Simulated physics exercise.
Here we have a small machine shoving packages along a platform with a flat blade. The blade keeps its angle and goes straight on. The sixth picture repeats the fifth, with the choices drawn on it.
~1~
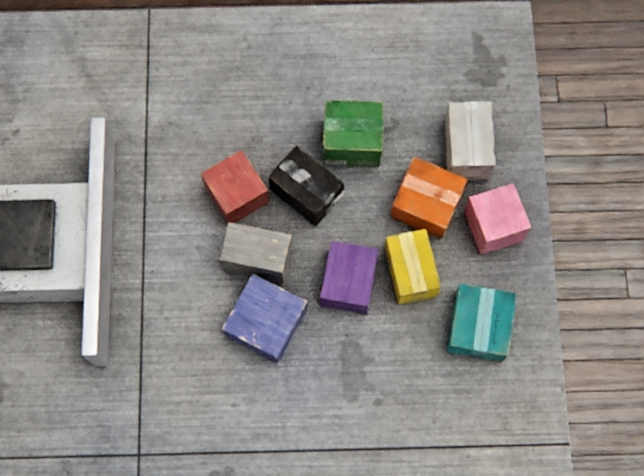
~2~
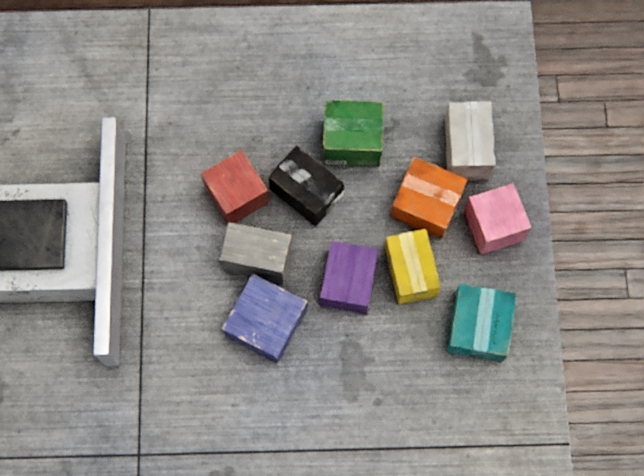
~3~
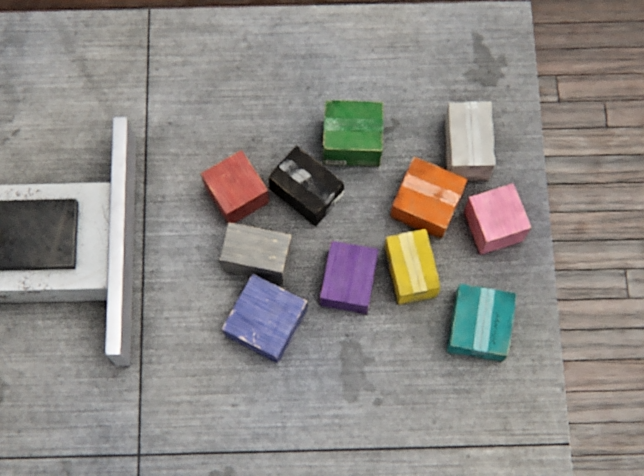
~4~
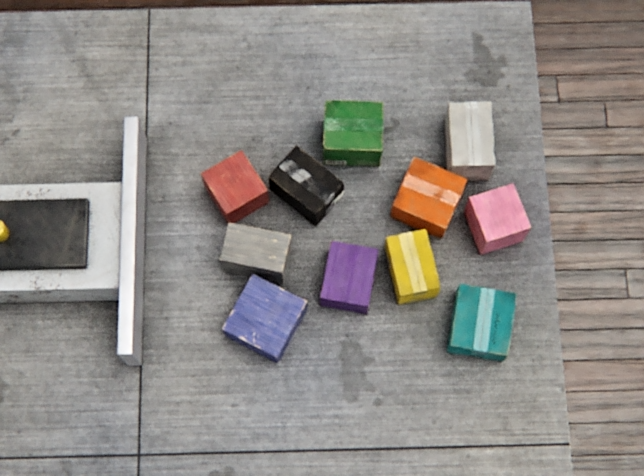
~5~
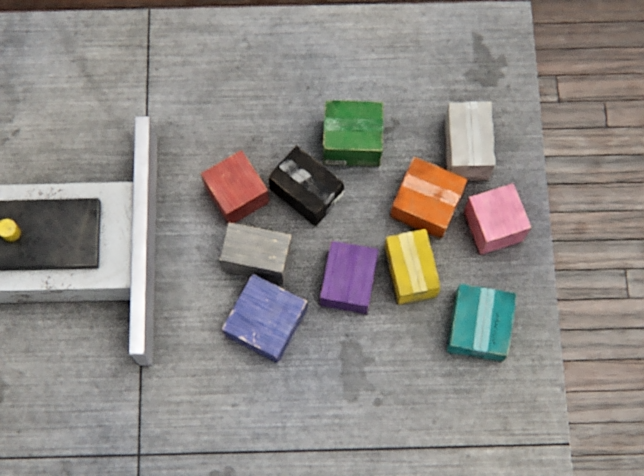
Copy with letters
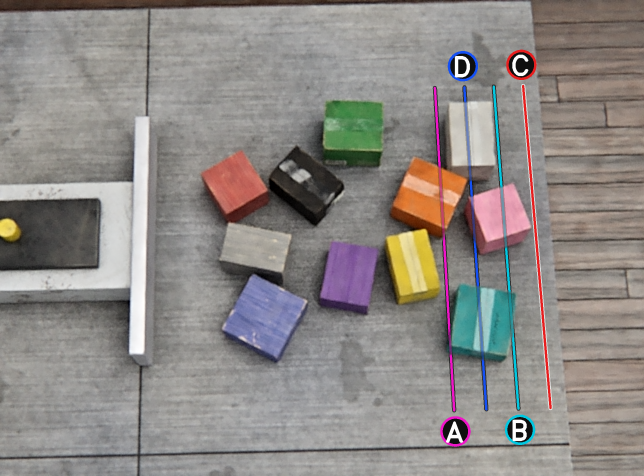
A small machine with a flat upright blade sits at the left of a grey platform, seen from above, with wooden planks along the right side. Ahead of it lie scattered boxes: red, black, grey and blue nearer, green, purple, yellow and orange beyond, and white, pink and teal farthest right. The machine slides slowly rightward without touching them, its yellow knob coming into view, while the boxes and camera stay still.
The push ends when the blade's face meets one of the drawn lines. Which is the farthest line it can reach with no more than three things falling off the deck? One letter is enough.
It can go as far as A.
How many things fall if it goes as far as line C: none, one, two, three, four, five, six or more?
By then, six or more.
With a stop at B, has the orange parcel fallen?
Yes.
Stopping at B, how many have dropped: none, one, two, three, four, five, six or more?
By then, six or more.
On the marked copy, A at (444, 242); B at (506, 240); C at (536, 240); D at (475, 241).
With A. Early on, robot (167, 231); green box (364, 130); blue crate (293, 312).
Further on, robot (277, 228); pink crate (557, 211); turquoise box (509, 331).
At the end, robot (361, 226); pink crate over the edge; yellow box over the edge; three fallen.
As for the rest, B drops six; C drops ten; D drops six.
